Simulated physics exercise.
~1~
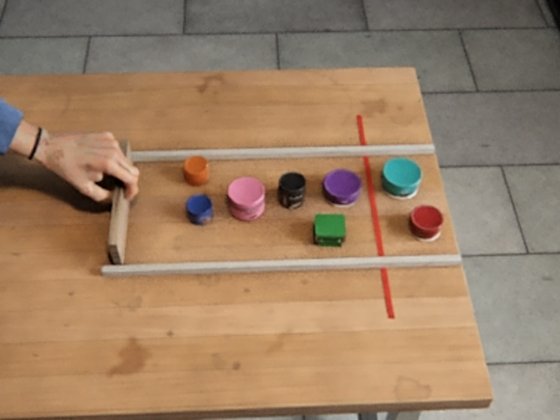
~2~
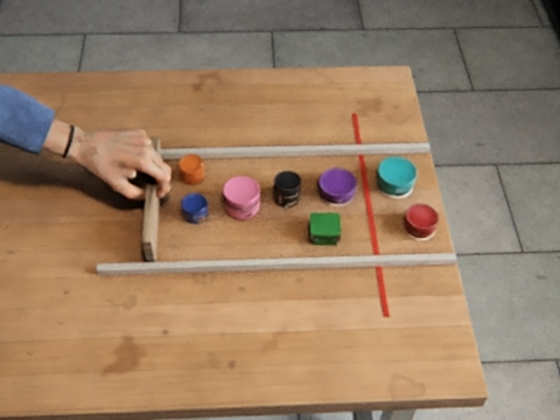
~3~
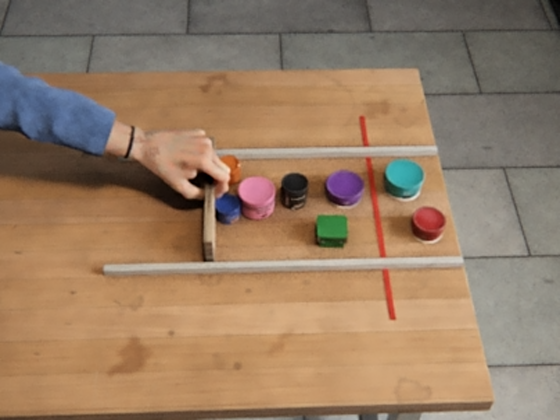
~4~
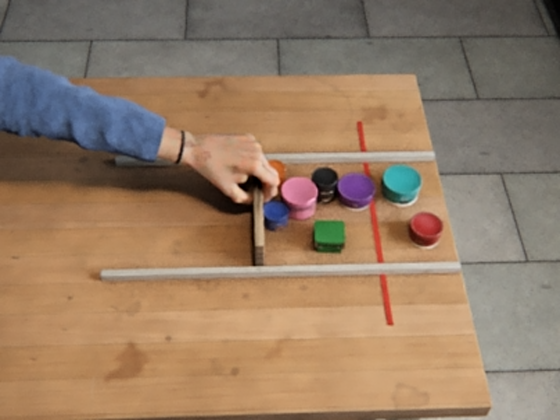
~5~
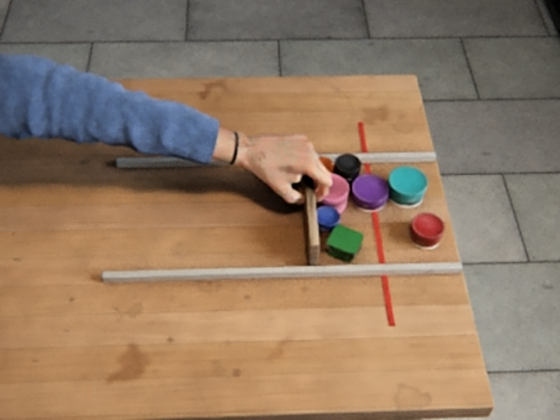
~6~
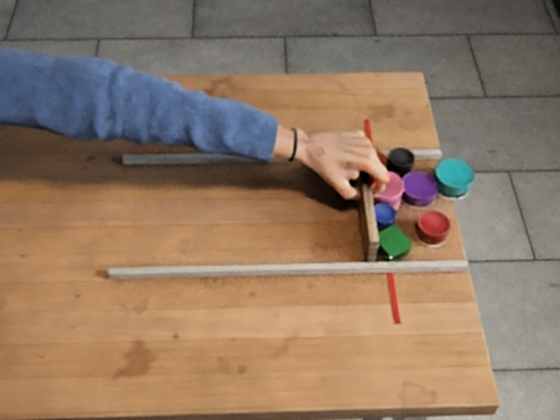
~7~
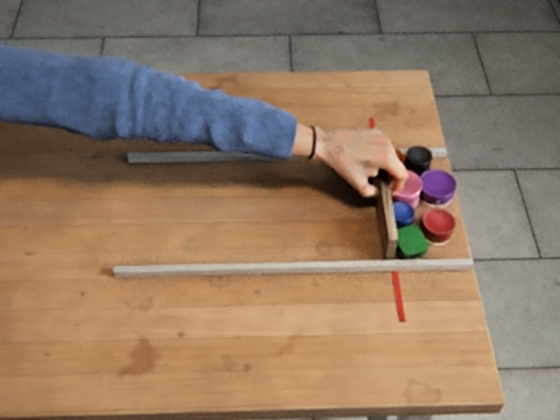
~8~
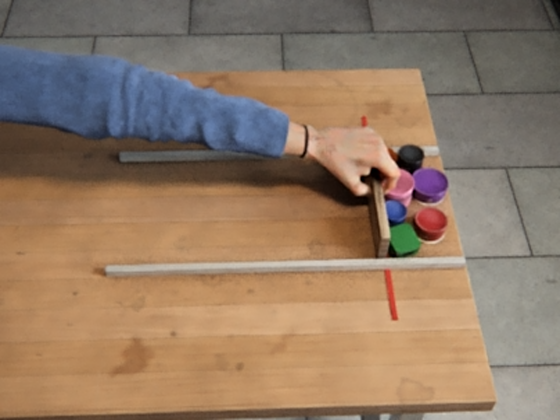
A hand slid an upright board rightward across a wooden table, bunching small colourful tubs and a green block together and pushing them past a red line until the turquoise tin dropped off the right edge, while the others stayed crowded near it.
